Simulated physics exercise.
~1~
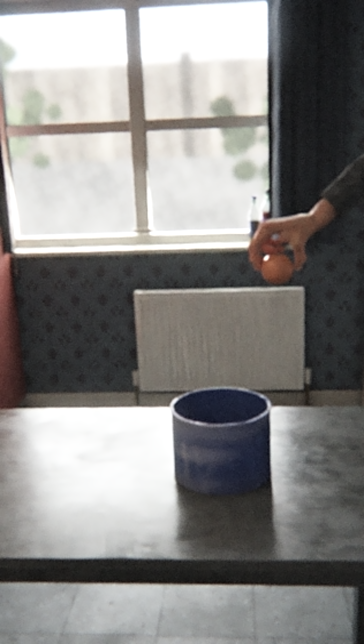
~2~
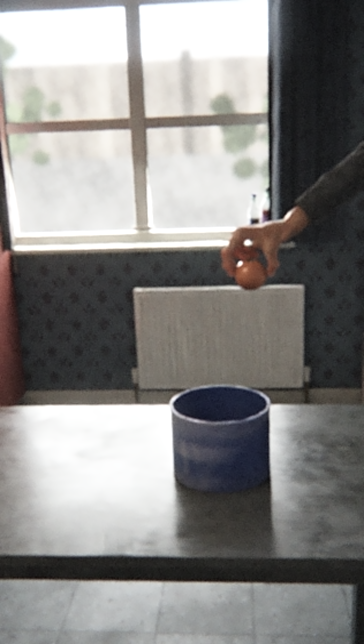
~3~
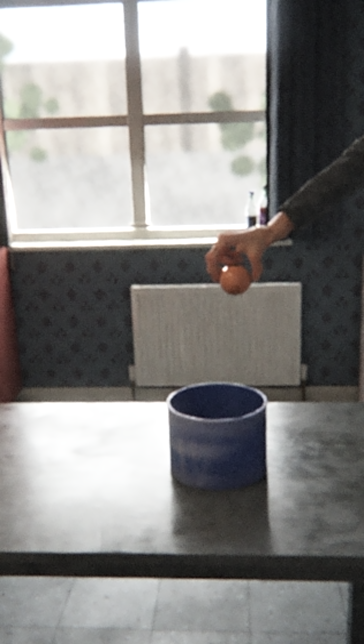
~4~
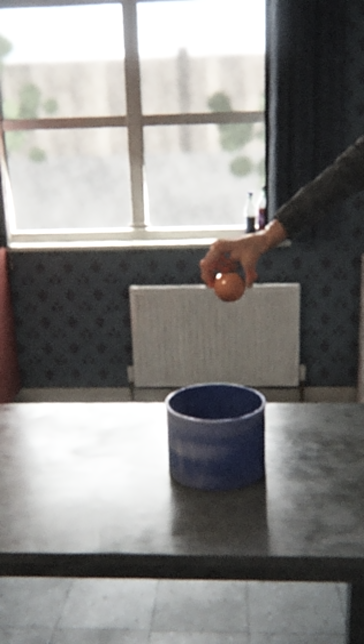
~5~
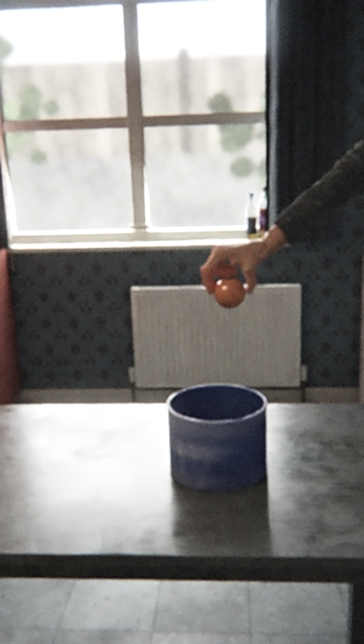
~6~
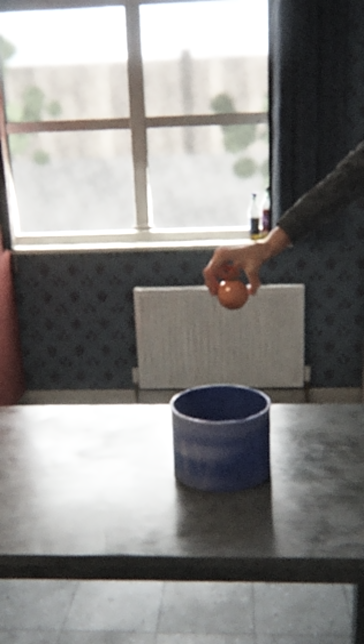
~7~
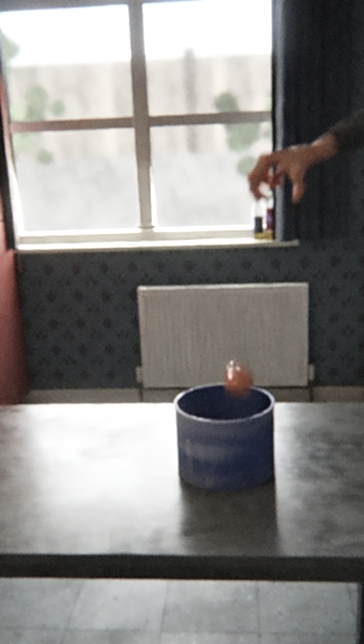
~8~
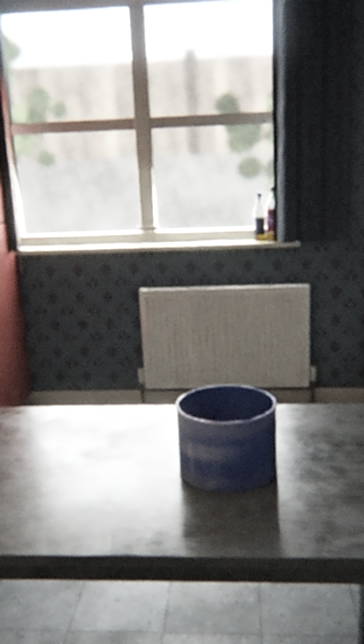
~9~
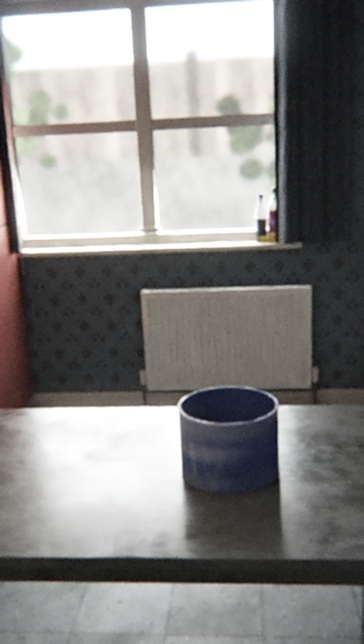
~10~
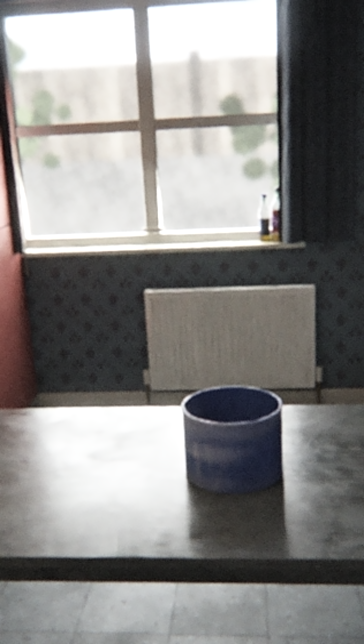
Over a grey table by a window, a hand drops an orange tomato into a blue pot.
